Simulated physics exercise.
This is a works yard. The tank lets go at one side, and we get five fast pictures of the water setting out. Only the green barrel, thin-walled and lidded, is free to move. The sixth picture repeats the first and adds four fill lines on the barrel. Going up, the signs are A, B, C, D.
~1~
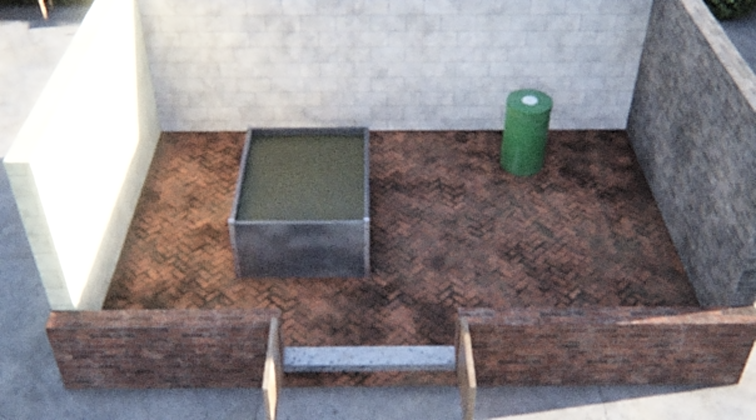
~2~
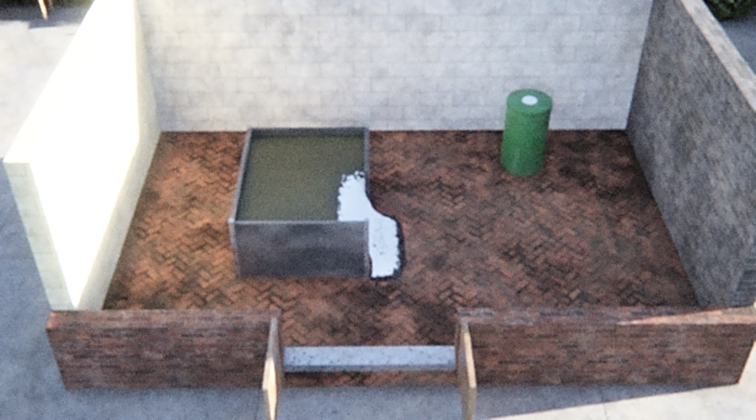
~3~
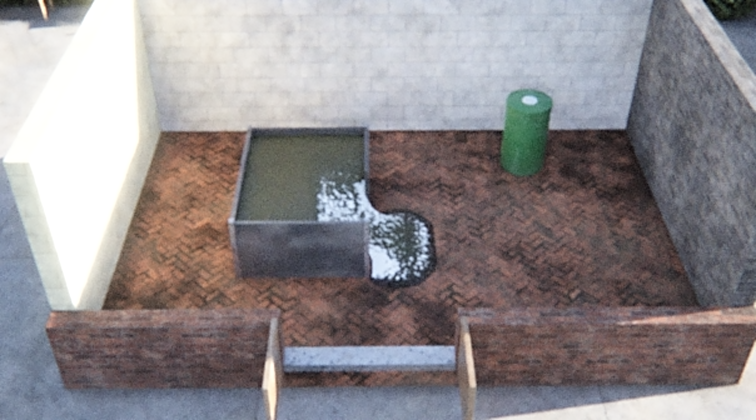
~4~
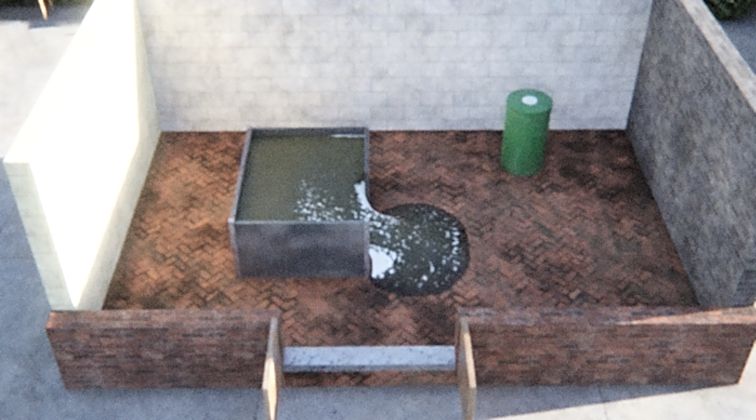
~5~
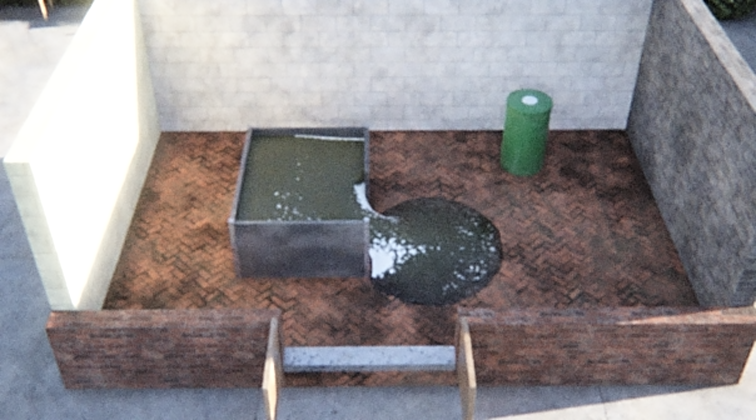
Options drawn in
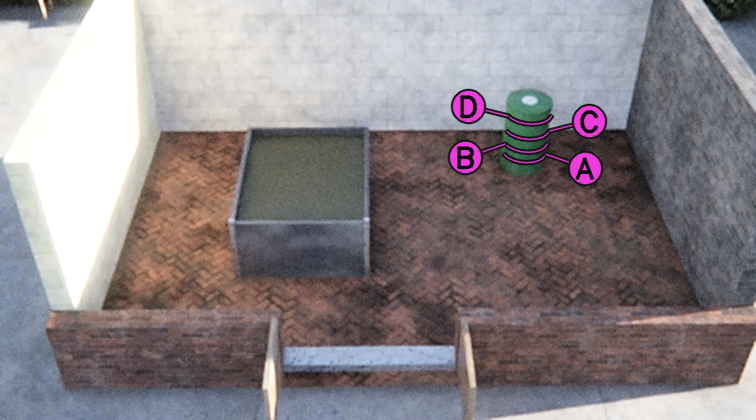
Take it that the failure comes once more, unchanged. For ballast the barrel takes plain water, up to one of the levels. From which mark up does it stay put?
The limit is A.
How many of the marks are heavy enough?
All of the four.
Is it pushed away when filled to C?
No, that is safe.
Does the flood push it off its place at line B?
No, not at all.
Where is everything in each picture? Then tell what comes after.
Lid of the green barrel at (530, 101); tank full, its middle at (304, 177); open gate at (369, 312), in the first frame.
Water covers 2 % of the ground, mostly out of sight from here, in the second frame.
In the third frame, 4 % of the ground wet, in view closest to the barrel at (412, 215).
In the fourth frame, 6 % of the ground wet, in view closest to the barrel at (438, 212).
Lid of the green barrel at (530, 101); 9 % of the ground wet, in view closest to the barrel at (470, 212), in the fifth frame.
On the marked copy, A at (527, 162); B at (528, 152); C at (530, 139); D at (532, 124); from the bottom up A, B, C, D.
Choosing A, it does not move.
Choosing B, it does not move.
Choosing C, it does not move.
Choosing D, it does not move.
